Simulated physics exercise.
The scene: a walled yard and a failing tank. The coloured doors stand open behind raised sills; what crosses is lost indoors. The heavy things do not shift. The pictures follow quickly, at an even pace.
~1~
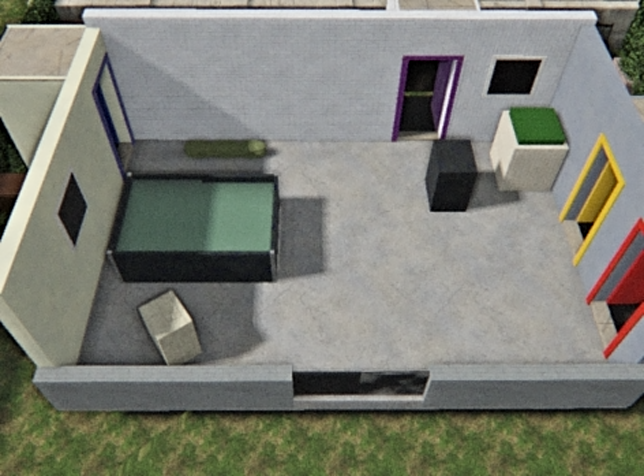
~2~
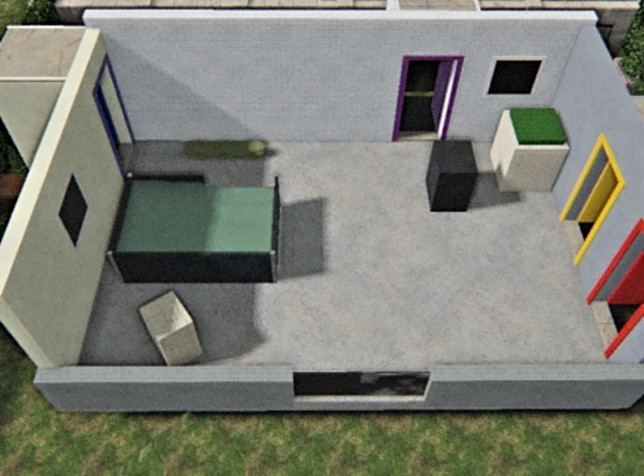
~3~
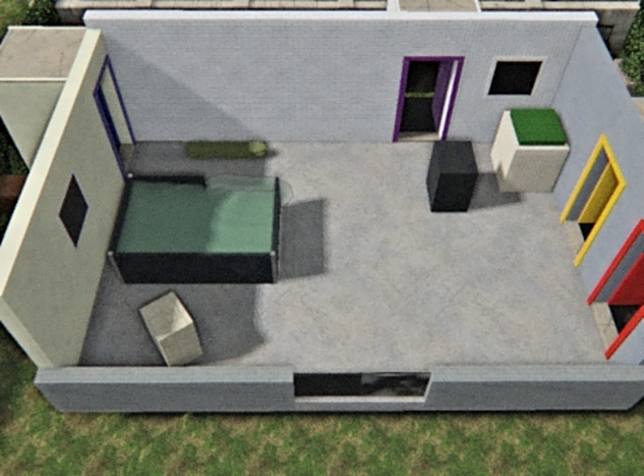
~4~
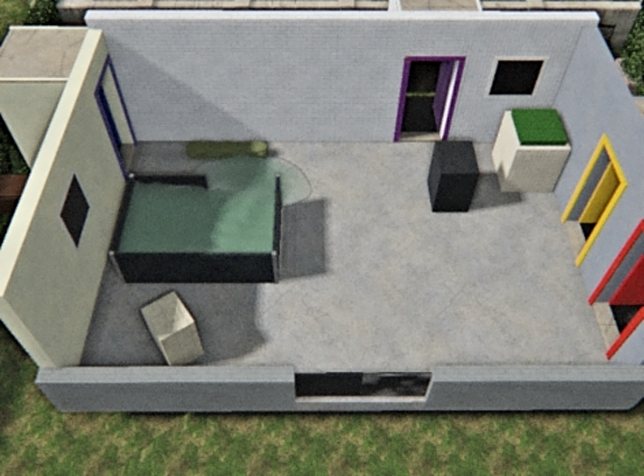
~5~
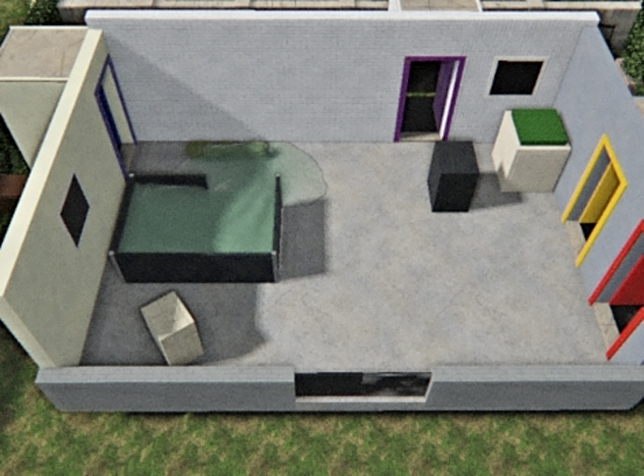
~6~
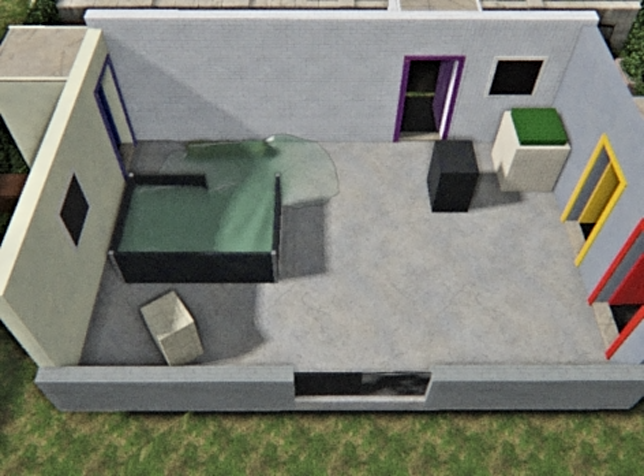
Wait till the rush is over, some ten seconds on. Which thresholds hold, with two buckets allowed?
In the end: The purple door takes more than that; the red door stays under that; the blue door takes more than that; the yellow door stays under that.
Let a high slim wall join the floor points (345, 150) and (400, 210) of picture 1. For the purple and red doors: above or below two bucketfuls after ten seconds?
Then: The purple door keeps below it; the red door holds.
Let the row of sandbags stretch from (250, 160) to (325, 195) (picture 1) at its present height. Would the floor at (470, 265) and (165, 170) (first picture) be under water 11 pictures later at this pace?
In turn: Free of water, flooded.
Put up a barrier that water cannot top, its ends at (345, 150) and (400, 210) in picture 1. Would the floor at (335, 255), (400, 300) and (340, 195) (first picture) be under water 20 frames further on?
One after the other: Under water, under water, under water.
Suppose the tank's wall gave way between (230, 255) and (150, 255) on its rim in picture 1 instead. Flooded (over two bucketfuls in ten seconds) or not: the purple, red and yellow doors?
One by one: The purple door lets less in; the red door is over; the yellow door lets more in.
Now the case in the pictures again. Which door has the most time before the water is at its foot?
I say the red door.
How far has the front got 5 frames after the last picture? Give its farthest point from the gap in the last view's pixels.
Around (394, 146).
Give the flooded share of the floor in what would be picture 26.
Near 50 in a hundred.
A moment on, water covers 20 % of the floor; the purple door not reached, the red door not reached, the blue door wet at the sill, nothing in, the yellow door not reached.
Next, water covers 30 % of the floor; the purple door wet at the sill, nothing in, the red door not reached, the blue door over two buckets in, the yellow door not reached.
Then, water covers 50 % of the floor; the purple door under two buckets in, the red door not reached, the blue door far over two buckets in, the yellow door wet at the sill, nothing in.
Later, water covers 80 % of the floor; the purple door over two buckets in, the red door wet at the sill, nothing in, the blue door far over two buckets in, the yellow door wet at the sill, nothing in.
In the end, water covers 95 % of the floor; the purple door far over two buckets in, the red door wet at the sill, nothing in, the blue door far over two buckets in, the yellow door wet at the sill, nothing in.
